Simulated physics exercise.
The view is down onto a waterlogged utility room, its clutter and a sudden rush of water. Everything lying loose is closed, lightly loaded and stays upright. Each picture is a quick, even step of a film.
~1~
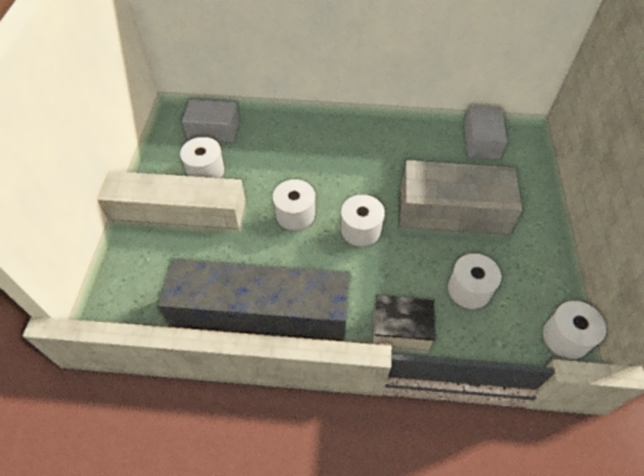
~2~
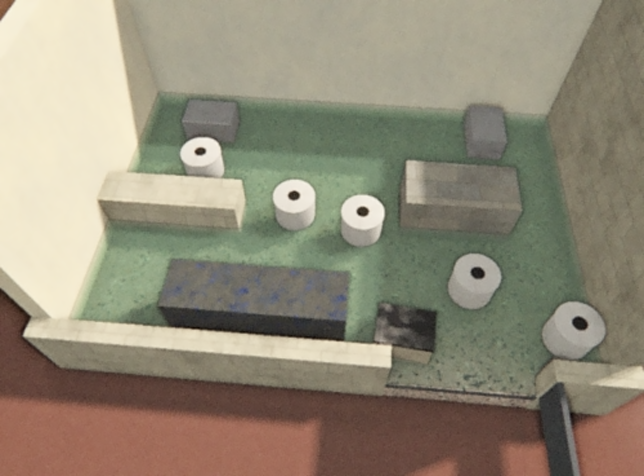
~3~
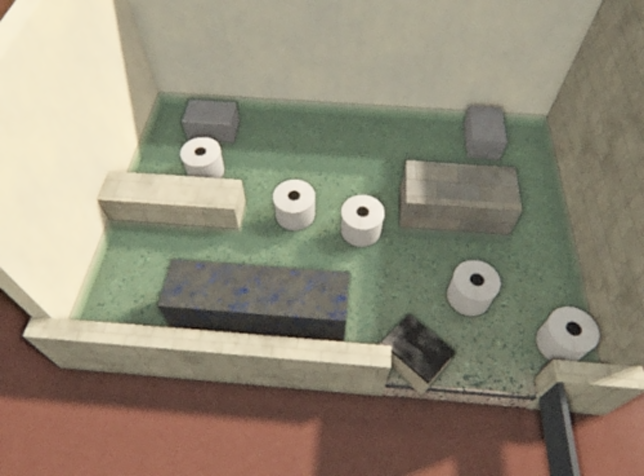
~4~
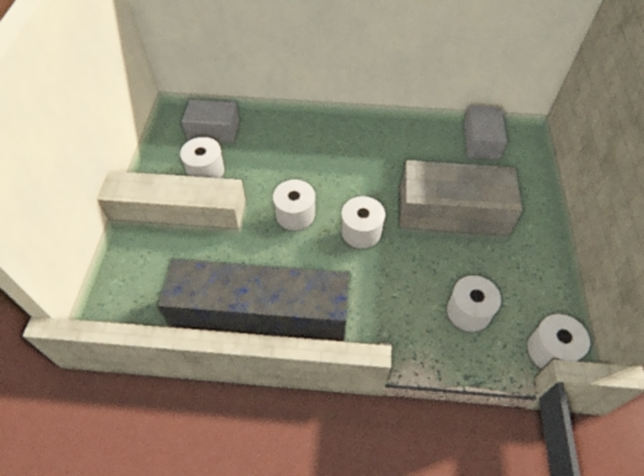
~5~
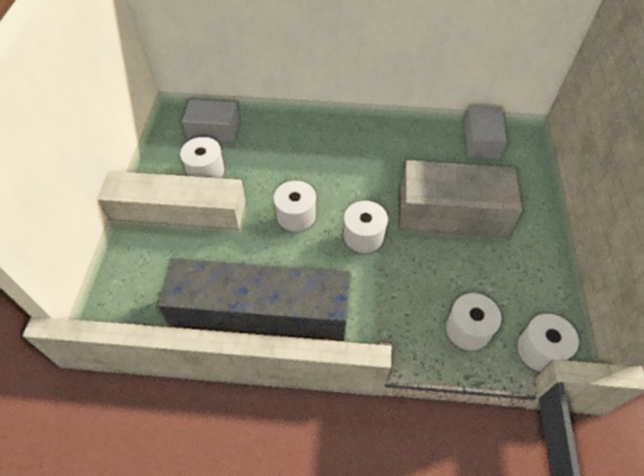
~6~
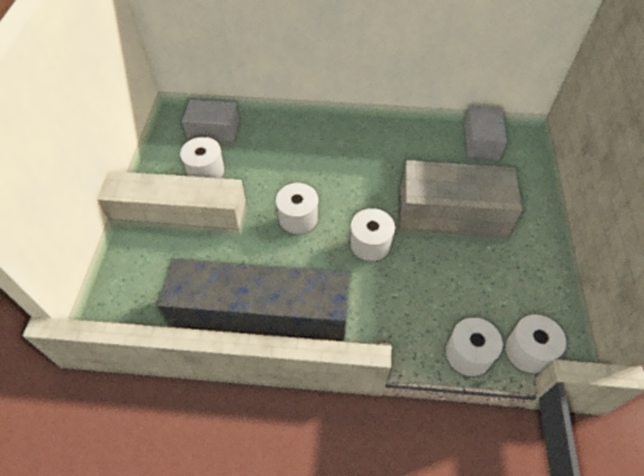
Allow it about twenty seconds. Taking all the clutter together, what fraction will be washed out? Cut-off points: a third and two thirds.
The fraction that goes is likely to be two thirds or greater.
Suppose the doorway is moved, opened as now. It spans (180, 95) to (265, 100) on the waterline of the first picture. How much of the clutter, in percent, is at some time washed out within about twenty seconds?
40 per cent.
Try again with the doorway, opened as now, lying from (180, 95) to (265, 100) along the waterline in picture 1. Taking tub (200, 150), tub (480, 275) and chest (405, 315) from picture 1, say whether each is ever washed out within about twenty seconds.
Taking each in turn, I'd say carried off, stuck within and stuck within.
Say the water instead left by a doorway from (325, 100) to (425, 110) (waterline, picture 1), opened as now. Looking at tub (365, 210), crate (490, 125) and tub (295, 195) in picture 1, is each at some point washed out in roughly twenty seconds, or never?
Result, in listed order: Exited / exited / exited.
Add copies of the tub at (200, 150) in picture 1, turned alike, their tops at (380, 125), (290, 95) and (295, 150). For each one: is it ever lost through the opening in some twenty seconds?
The three, in sequence: Remains behind, remains behind and departs.
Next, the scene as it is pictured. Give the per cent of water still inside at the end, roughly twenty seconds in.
I make it 40 percent.
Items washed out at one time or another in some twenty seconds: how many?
I count 7.
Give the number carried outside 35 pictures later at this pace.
6.
A moment on, 3 of 8 are out; 5 afloat.
Next, 5 of 8 are out; 3 afloat.
Later, 6 of 8 are out; 2 afloat.
In the end, 7 of 8 are out; 1 afloat.
